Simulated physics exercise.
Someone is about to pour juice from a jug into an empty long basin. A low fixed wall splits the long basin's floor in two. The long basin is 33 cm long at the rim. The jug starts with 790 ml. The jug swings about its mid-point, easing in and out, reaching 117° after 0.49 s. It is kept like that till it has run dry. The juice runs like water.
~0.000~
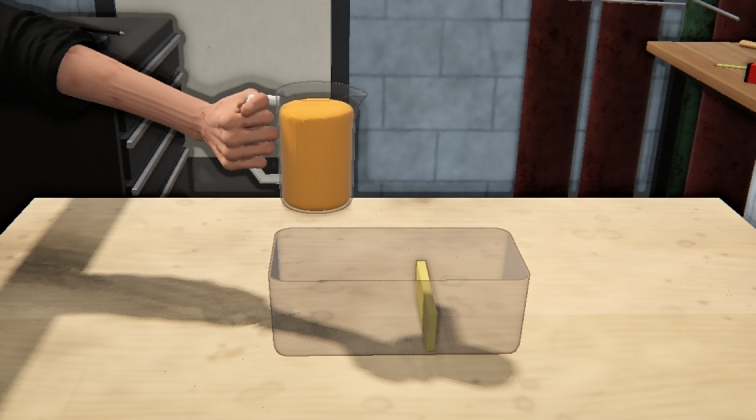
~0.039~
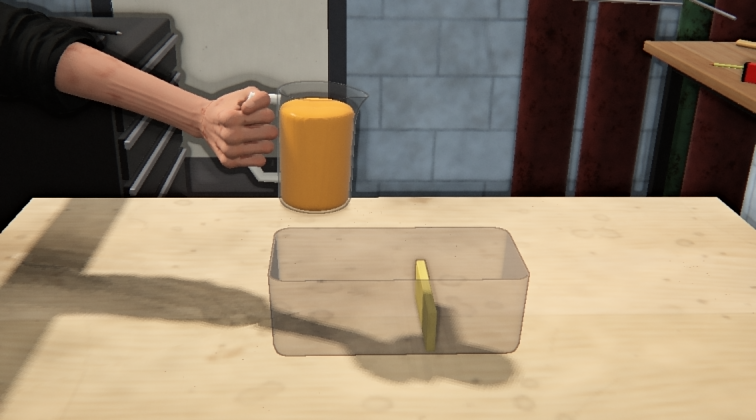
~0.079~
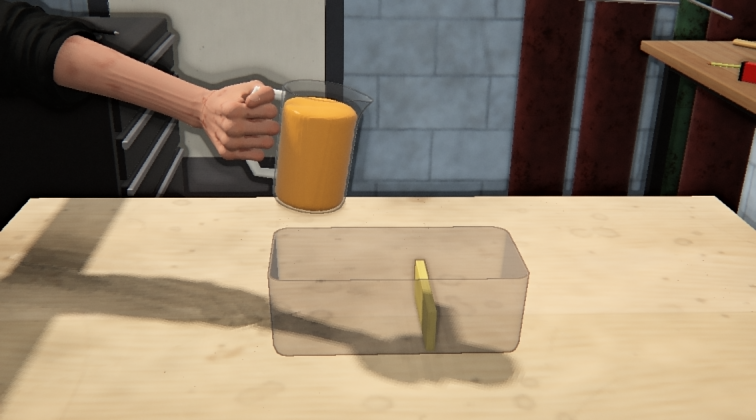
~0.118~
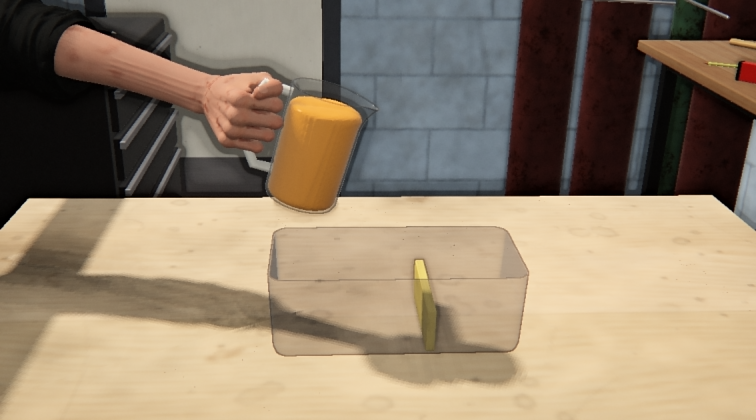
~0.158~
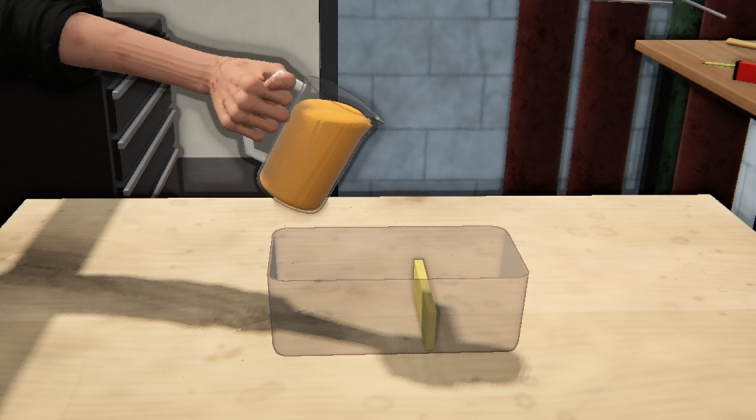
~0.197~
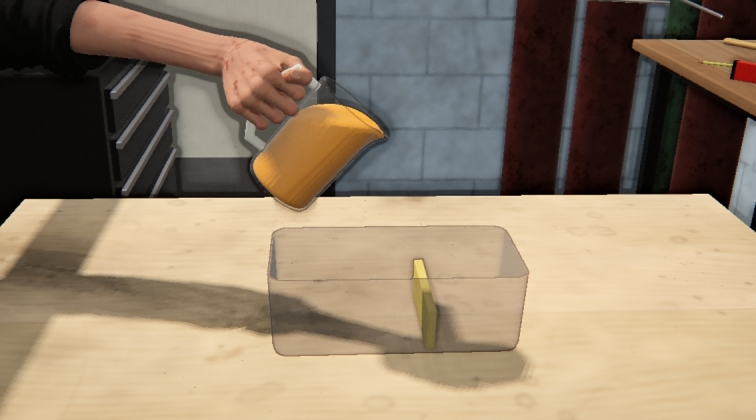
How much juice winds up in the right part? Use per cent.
About 17 per cent.
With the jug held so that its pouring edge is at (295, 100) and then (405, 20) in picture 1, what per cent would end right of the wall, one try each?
In turn about 5 and 80 per cent.
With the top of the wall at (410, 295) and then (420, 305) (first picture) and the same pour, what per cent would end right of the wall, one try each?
In turn about 60 and 40 per cent.
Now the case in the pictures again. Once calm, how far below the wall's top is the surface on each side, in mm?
Left about 40 mm, right about 52 mm.
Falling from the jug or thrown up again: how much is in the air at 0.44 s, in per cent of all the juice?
Some 26 per cent.
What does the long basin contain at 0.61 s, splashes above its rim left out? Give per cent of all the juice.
Some 70 per cent.
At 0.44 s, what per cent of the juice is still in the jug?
About 54 per cent.
By 0.44 s the tilt is 113° and 55 per cent is still to pour, 9 is left of the wall and 12 right of it.
By 0.61 s the tilt is 117° and 12 per cent is still to pour, 56 is left of the wall and 14 right of it.
By 0.79 s the tilt is 117° and 1 per cent is still to pour, 70 is left of the wall and 16 right of it.
By 0.99 s the tilt is 117° and 0 per cent is still to pour, 75 is left of the wall and 17 right of it.
At rest 75 per cent lies left of the wall, 17 right of it and 8 outside.
